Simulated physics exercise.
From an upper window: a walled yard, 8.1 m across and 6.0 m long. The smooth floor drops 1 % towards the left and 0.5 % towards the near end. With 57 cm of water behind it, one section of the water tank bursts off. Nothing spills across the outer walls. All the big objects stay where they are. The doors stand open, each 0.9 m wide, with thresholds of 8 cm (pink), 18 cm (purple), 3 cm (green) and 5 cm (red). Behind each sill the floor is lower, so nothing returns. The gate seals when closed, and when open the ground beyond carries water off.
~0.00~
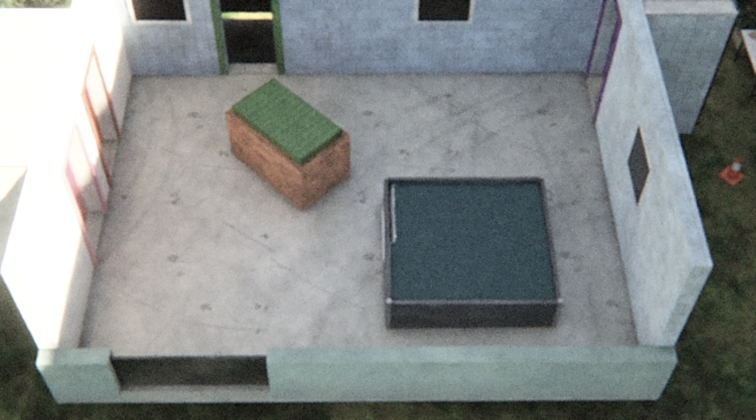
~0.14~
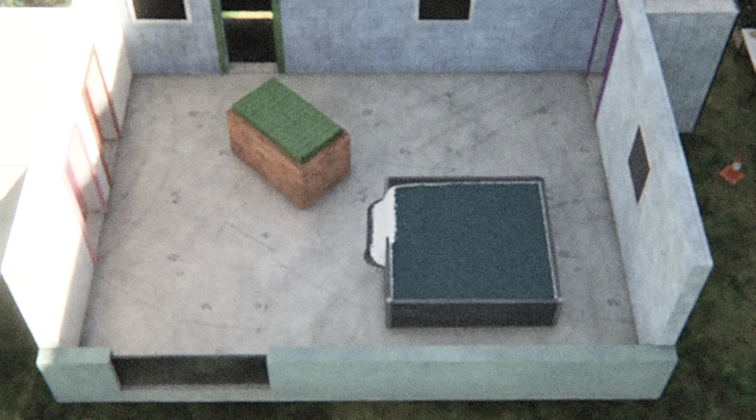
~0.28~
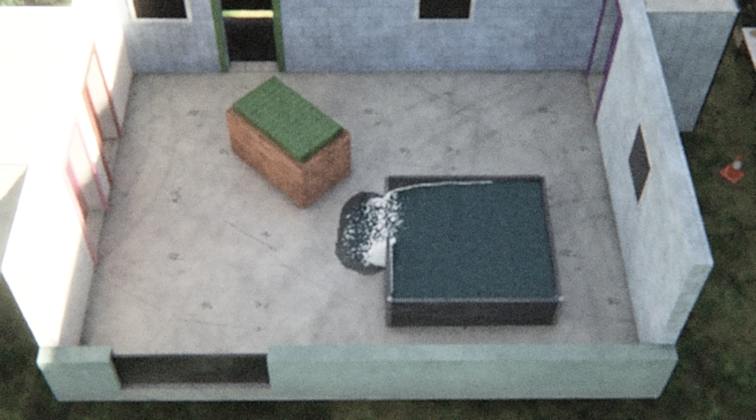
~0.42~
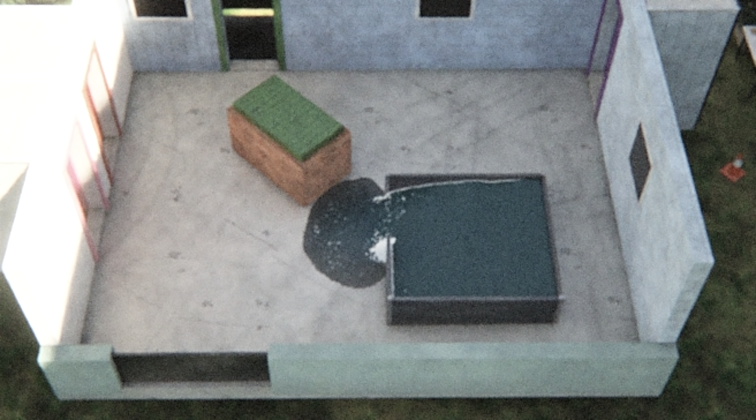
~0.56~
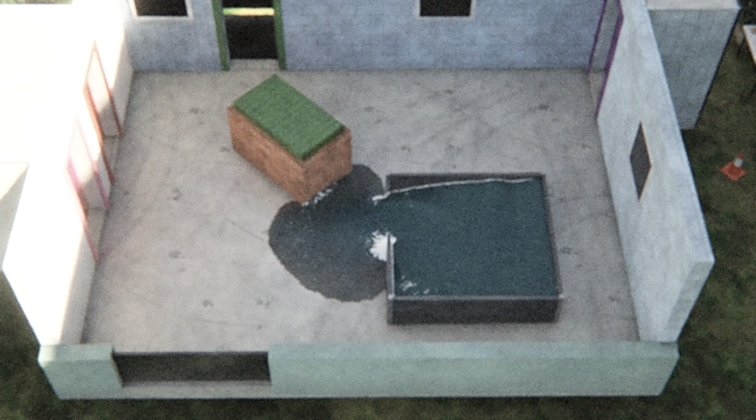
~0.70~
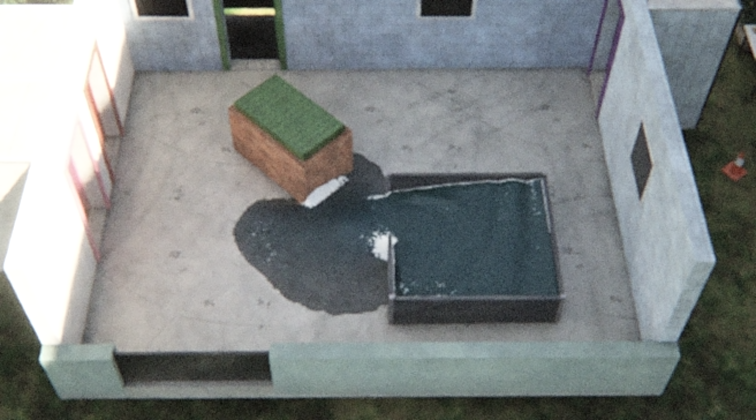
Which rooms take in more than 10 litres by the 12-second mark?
Within that time: At the pink door it exceeds the limit; at the purple door it keeps below the limit; at the green door it exceeds the limit; at the red door it goes over the limit.
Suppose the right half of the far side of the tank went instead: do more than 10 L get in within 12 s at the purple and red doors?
Against that limit: Purple over, red above.
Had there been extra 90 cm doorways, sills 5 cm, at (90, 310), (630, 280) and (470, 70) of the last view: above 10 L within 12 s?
In that order: Over, under, below.
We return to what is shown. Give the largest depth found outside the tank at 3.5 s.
Roughly 30 cm.
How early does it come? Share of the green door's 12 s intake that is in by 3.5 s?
About 0 per cent.
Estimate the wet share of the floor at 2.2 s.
Some 40 per cent of it.
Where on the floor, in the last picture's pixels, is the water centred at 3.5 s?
At about (347, 252).
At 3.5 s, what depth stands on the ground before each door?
Depths in cm: Pink 18, purple 0, green 0, red 9.
After 1.4 s water covers 25 % of the floor and is deepest (40 cm) near (325, 199); pink door 2 cm at the sill, 0 L in, purple door not reached, green door not reached, red door not reached.
After 2.2 s water covers 40 % of the floor and is deepest (36 cm) near (325, 199); pink door 16 cm at the sill, 29 L in, purple door not reached, green door not reached, red door 6 cm at the sill, 0 L in.
After 3.5 s water covers 50 % of the floor and is deepest (30 cm) near (87, 317); pink door 18 cm at the sill, 103 L in, purple door not reached, green door not reached, red door 9 cm at the sill, 9 L in.
After 7.0 s water covers 80 % of the floor and is deepest (18 cm) near (81, 350); pink door 14 cm at the sill, 189 L in, purple door 3 cm at the sill, 0 L in, green door 5 cm at the sill, 0 L in, red door 8 cm at the sill, 29 L in.
After 12.0 s water covers 95 % of the floor and is deepest (11 cm) near (77, 372); pink door 10 cm at the sill, 224 L in, purple door 1 cm at the sill, 0 L in, green door 6 cm at the sill, 28 L in, red door 9 cm at the sill, 45 L in.
